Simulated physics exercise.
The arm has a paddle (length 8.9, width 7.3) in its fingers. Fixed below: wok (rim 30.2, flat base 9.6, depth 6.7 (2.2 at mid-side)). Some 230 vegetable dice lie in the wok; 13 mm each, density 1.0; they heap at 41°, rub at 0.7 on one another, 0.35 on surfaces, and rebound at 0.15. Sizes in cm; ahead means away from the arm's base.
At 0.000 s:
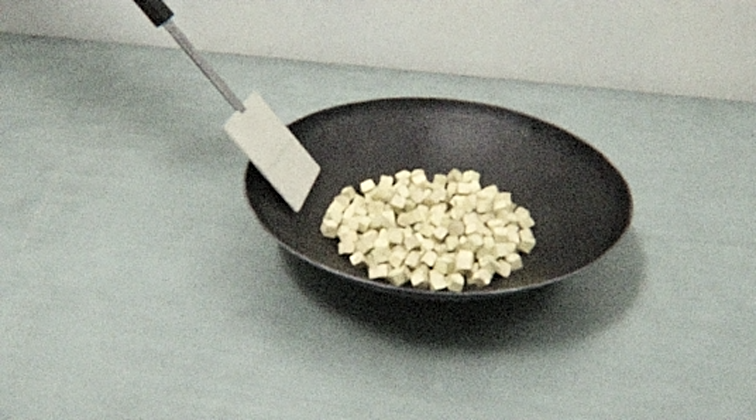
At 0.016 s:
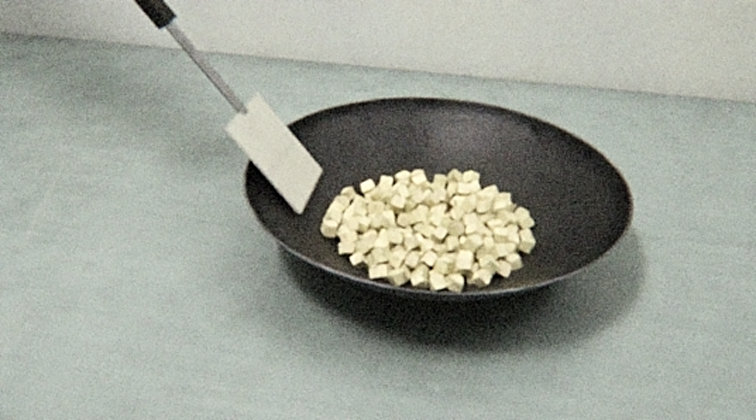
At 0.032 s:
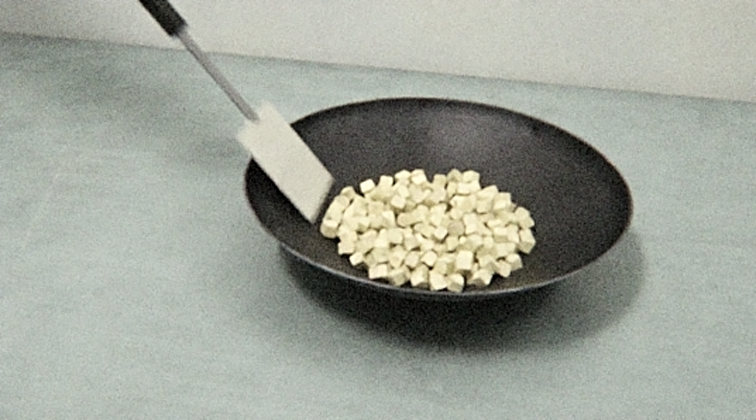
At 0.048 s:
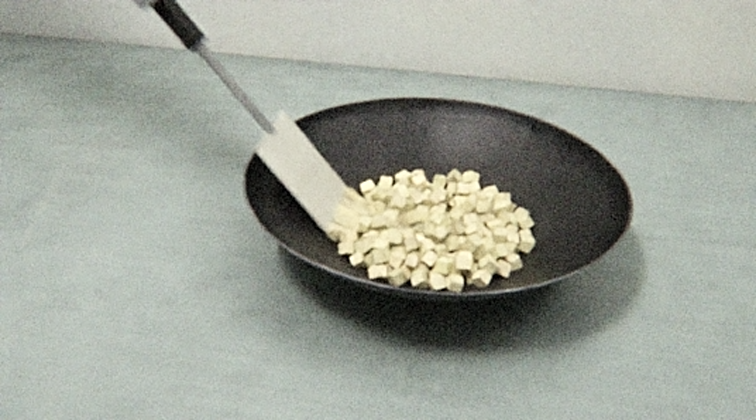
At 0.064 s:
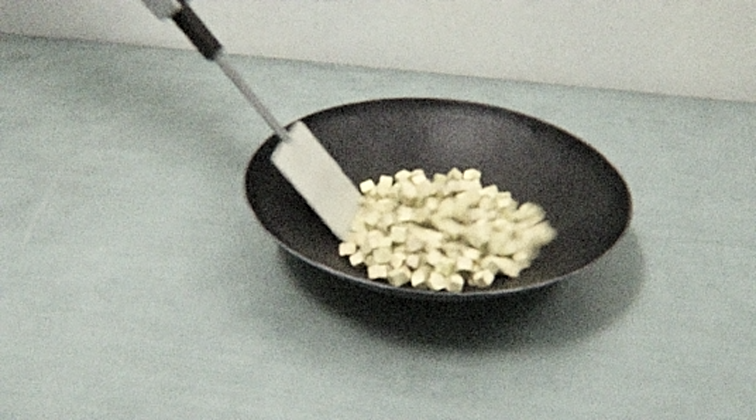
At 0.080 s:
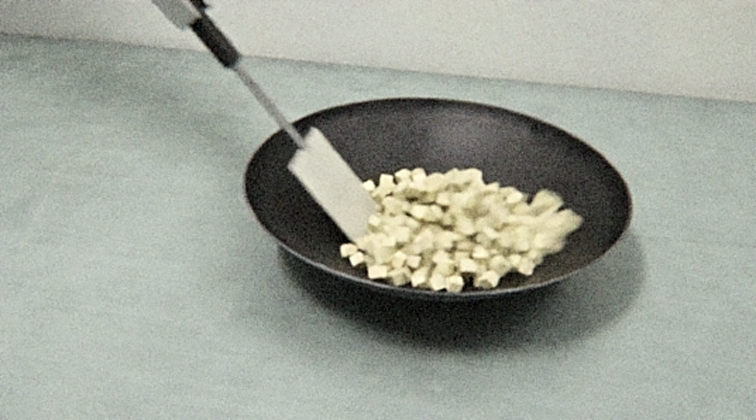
A pale, flat paddle on a dark-handled metal shaft reaches in from the upper left over a black wok on a grey-green surface, before a pale wall, seen from slightly above by a still camera. Small cream-coloured vegetable dice lie heaped in the wok. The paddle, barely moving at first, slides down and right into the heap, pushing dice toward the right side.
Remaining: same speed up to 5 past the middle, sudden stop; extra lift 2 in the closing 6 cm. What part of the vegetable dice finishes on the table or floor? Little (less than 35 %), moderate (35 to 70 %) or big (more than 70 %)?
On the table or floor the share is little, less than 35 %.
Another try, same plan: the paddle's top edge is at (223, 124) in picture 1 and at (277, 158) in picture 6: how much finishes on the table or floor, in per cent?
About 5 per cent.
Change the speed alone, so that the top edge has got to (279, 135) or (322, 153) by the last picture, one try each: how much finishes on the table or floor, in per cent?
About 10 and 15 per cent.
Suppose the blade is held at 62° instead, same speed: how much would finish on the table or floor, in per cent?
In that case some 10 per cent.
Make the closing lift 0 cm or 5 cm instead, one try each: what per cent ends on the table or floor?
Some 10 and 5 per cent.
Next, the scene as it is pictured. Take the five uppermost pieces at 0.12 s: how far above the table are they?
About 7 cm.
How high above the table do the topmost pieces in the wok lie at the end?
About 7.0 cm.
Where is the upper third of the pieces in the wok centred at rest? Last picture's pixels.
Around (556, 216).
After 0.12 s, sloping 51°, highest piece 7 above the table; 232 in the wok.
After 0.16 s, sloping 51°, highest piece 9 above the table; 228 in the wok, 4 on the blade or in flight.
After 0.38 s, sloping 51°, highest piece 8 above the table; 211 in the wok, 20 on the table or floor, 1 on the blade or in flight.
After 1.43 s, sloping 51°, highest piece 8 above the table; 211 in the wok, 21 on the table or floor.
In the end, 211 in the wok, 21 on the table or floor. That is 9 % on the table or floor.
